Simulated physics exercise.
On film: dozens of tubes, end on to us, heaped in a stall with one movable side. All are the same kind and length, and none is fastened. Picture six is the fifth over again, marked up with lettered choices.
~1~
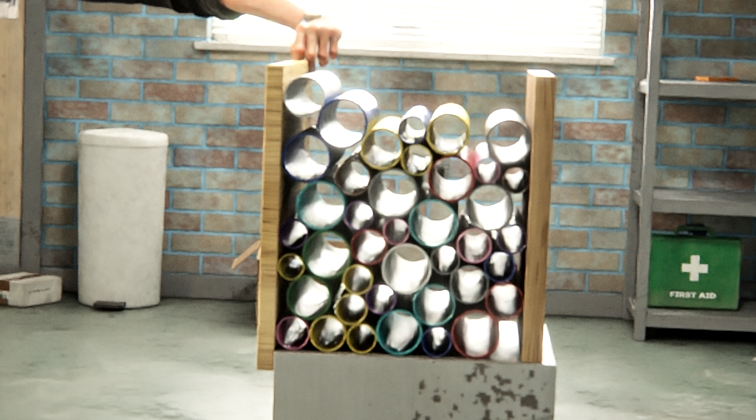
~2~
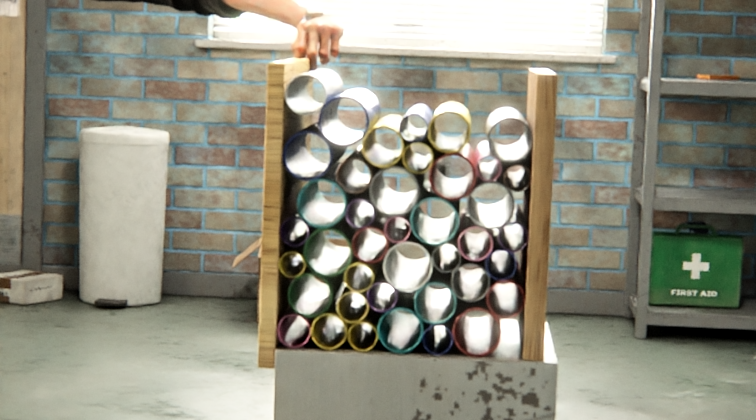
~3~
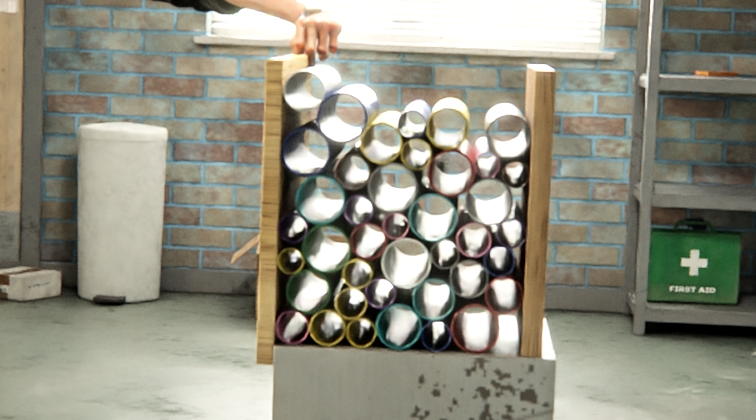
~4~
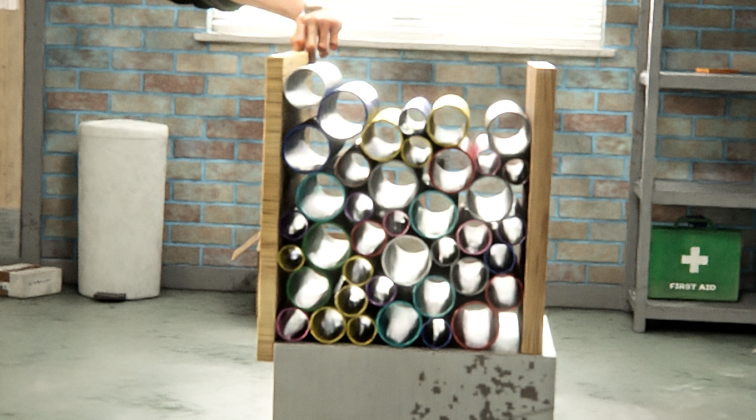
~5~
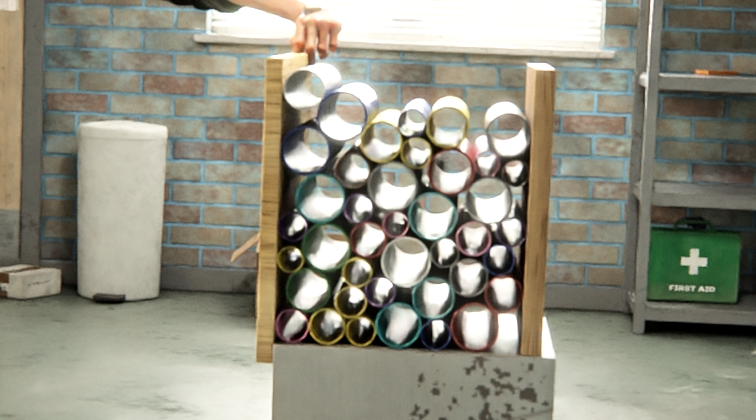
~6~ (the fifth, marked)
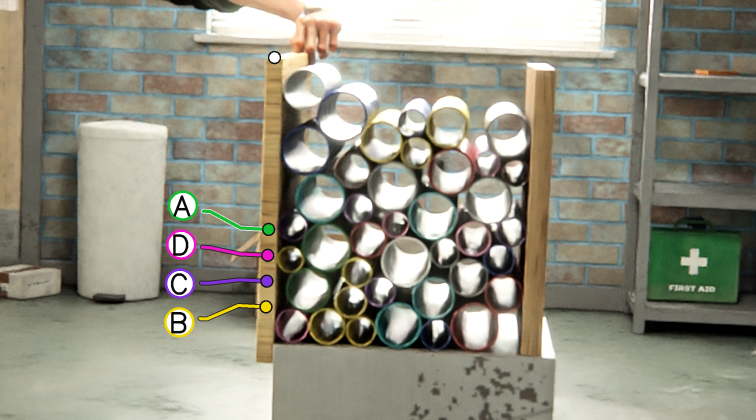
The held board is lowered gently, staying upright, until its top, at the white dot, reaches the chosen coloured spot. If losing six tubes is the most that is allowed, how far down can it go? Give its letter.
The lowest mark that will do is A.
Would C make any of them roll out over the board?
At C: Yes.
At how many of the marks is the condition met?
One of them.
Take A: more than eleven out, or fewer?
Fewer than eleven.
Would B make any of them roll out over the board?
At B: Yes.
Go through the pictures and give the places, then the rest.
The first picture shows side board (286, 204); a pink tube (293, 332); a red tube (476, 334).
The second picture shows a red tube (477, 332); a yellow tube (292, 264).
The third picture shows a grey tube (469, 279); a grey tube (445, 254).
The fourth picture shows a grey tube (393, 184); a red tube (451, 170).
The fifth picture shows a yellow tube (448, 127); side board (286, 196); a pink tube (292, 325).
On the marked copy, A at (269, 229); B at (266, 307); C at (267, 281); D at (268, 255); the white dot at (275, 58).
Taking A. A third of the way, top of the board (282, 131).
Two thirds of the way, top of the board (279, 213).
When it is over, top of the board (278, 229), three out over the board.
As for the rest, B more than six out over the board; C more than six out over the board; D more than six out over the board.
